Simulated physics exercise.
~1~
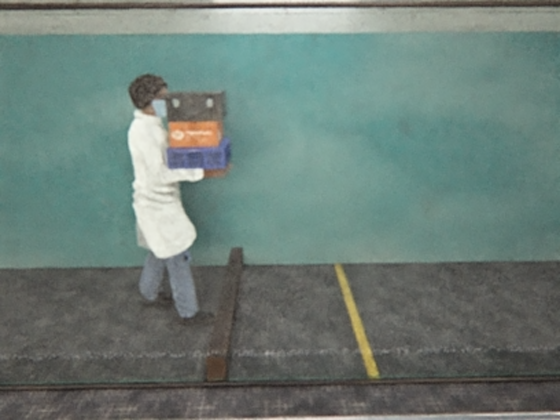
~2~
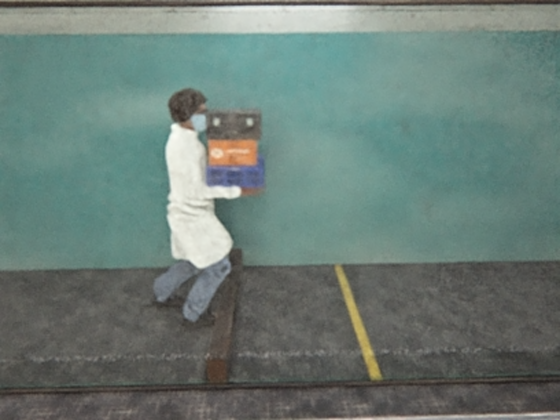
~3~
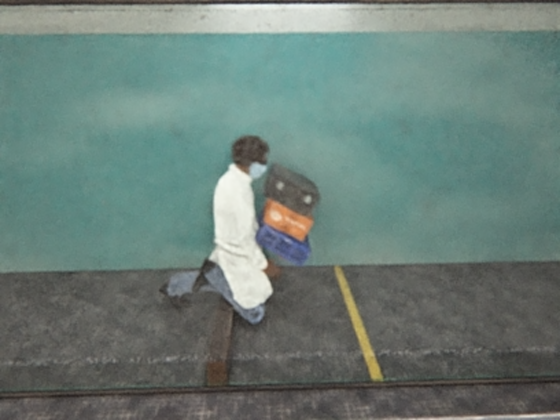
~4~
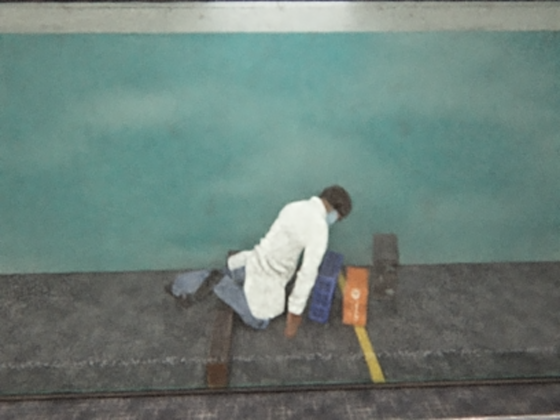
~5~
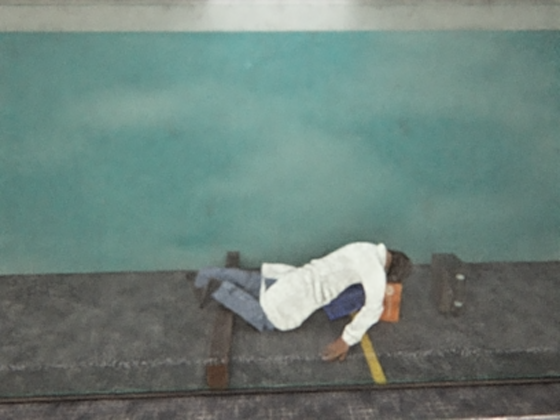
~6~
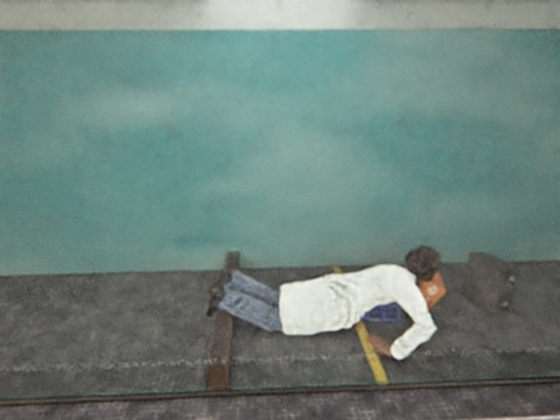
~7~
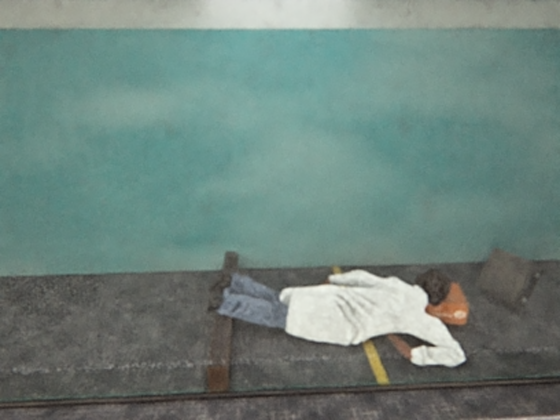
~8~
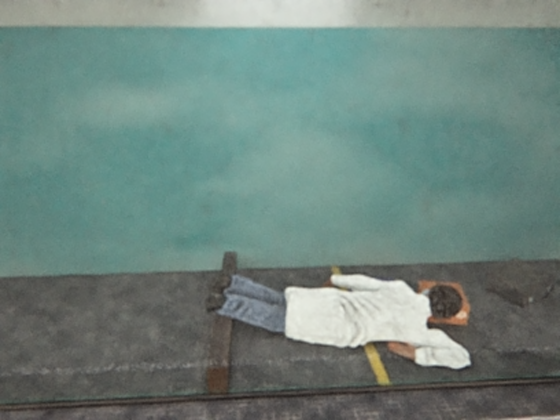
In a metro car, a masked person in a white coat holding three stacked boxes sank to their knees and pitched forward to the right, spilling the load, and ended face down across the yellow line, head against the orange parcel.
